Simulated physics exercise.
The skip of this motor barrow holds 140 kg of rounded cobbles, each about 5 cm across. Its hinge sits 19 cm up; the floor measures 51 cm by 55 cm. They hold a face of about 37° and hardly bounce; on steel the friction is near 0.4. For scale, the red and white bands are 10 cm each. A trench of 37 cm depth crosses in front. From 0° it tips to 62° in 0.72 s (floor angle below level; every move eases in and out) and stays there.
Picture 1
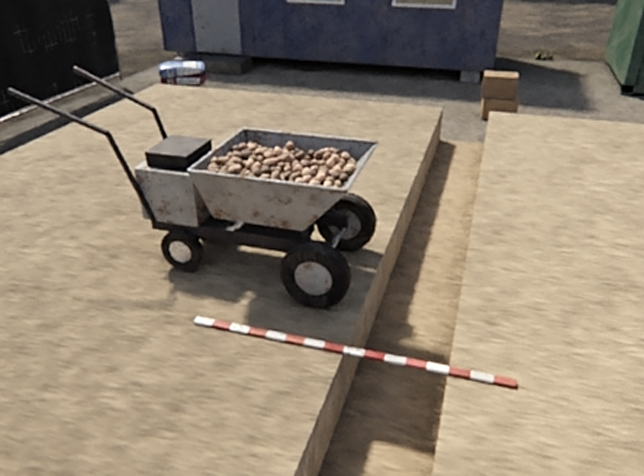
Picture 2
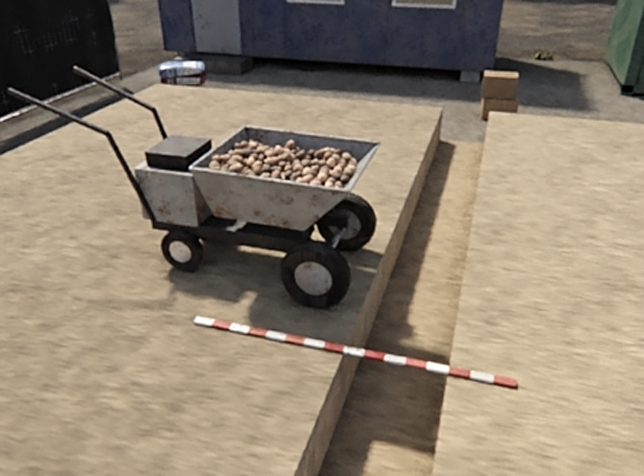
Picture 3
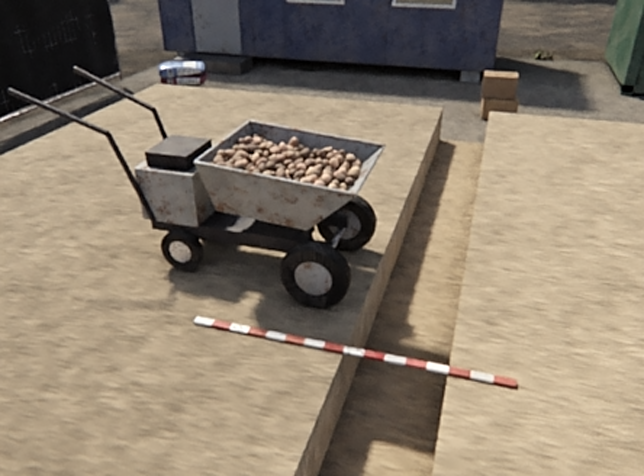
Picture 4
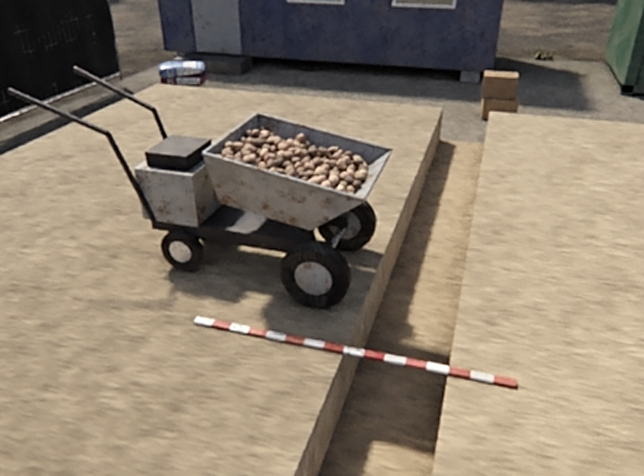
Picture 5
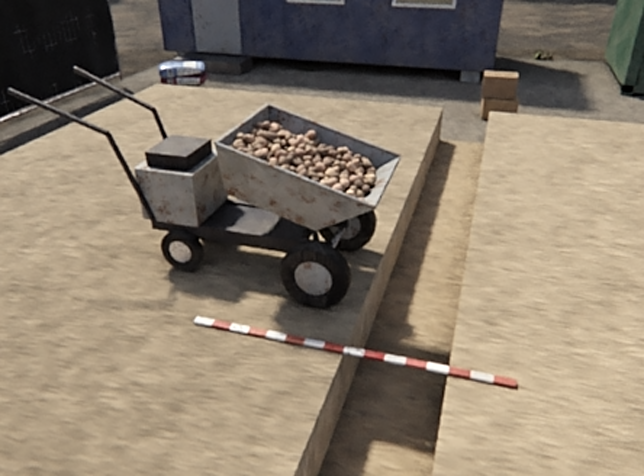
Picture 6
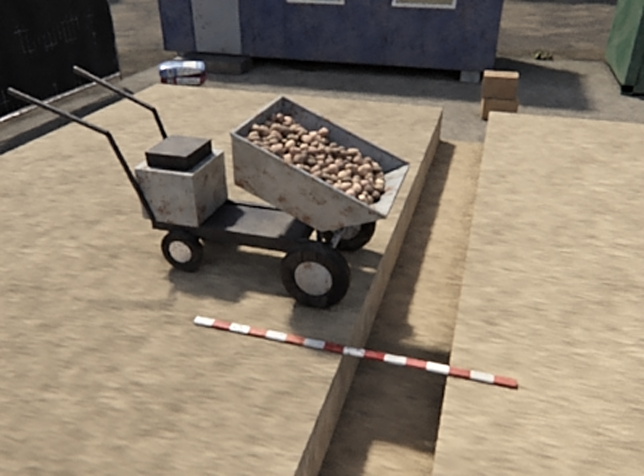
A metal skip full of rounded cobbles tilts forward on a parked motor barrow.
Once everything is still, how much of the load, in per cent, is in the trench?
About 53 per cent.
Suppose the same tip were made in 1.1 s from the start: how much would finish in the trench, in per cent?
It would be near 65 per cent.
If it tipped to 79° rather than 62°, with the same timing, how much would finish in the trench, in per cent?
Then about 50 per cent.
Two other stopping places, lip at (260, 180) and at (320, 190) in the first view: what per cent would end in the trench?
About 95 and 80 per cent.
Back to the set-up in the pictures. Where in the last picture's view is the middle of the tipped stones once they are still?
Their middle is at about (452, 321).
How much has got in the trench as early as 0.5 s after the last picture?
About 15 per cent by then.
Then, 0.2 s after the last picture the floor is at 52°, 100 % in the skip; the foremost stones are at (409, 236).
Then, 0.5 s after the last picture the floor is at 62°, 83 % in the skip, 13 % in the trench, 4 % past the trench; the foremost stones are at (477, 290).
Then, 0.9 s after the last picture the floor is at 62°, 37 % in the skip, 19 % in the trench, 44 % past the trench; the foremost stones are at (612, 339).
Then, 2.8 s after the last picture the floor is at 62°, 0 % in the skip, 53 % in the trench, 47 % past the trench; the foremost stones are past the picture's edge.
